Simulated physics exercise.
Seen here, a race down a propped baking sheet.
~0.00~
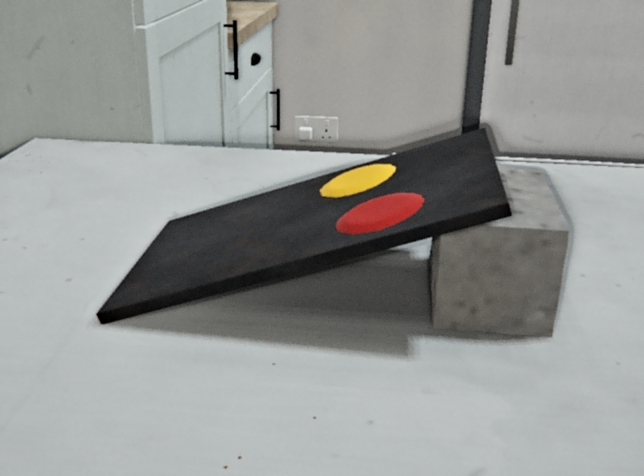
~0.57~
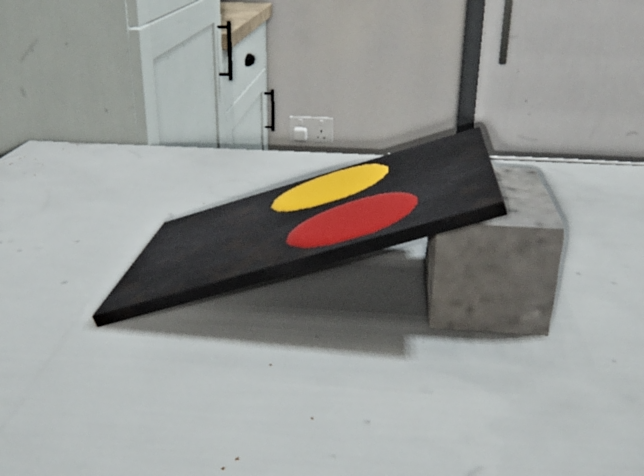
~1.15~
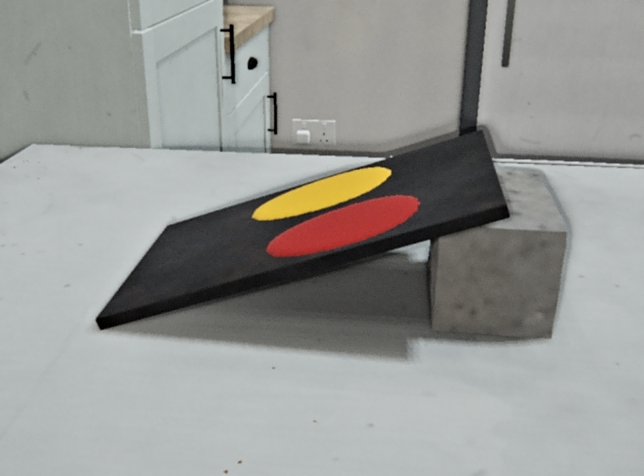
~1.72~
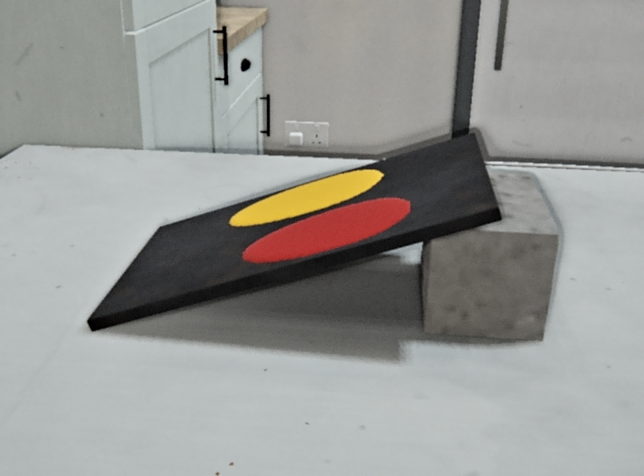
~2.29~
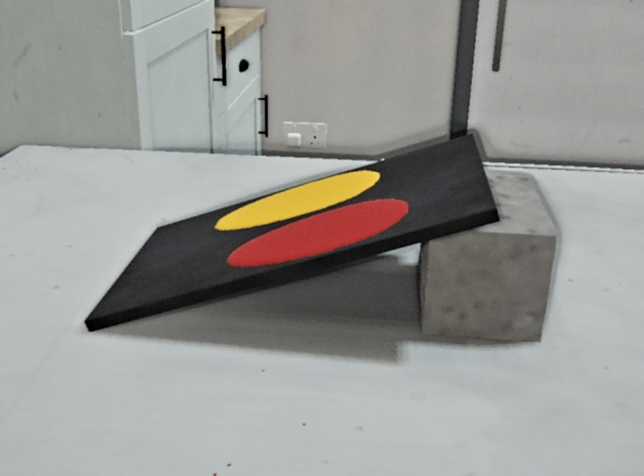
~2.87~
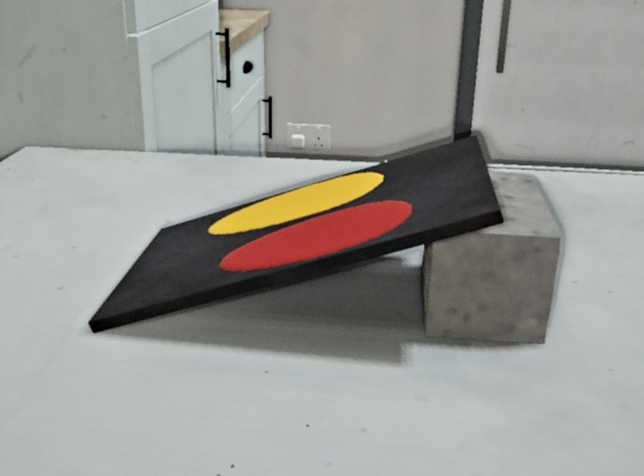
Yellow and red syrup patches stretching slowly down a tilted black baking sheet propped on a grey block, side by side.
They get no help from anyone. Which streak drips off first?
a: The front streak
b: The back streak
Answer: B.
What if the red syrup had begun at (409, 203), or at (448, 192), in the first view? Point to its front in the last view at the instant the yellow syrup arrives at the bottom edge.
The tip reaches roughly (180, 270) on the first try and roughly (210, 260) on the second.
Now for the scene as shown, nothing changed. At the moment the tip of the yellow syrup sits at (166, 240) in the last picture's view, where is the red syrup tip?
Front, final frame: Approx. (171, 275) px.
After 5.0 s, the red syrup is three quarters of the way down; the yellow syrup is close to the edge.
After 8.2 s, the red syrup is close to the edge; the yellow syrup is at the low edge.
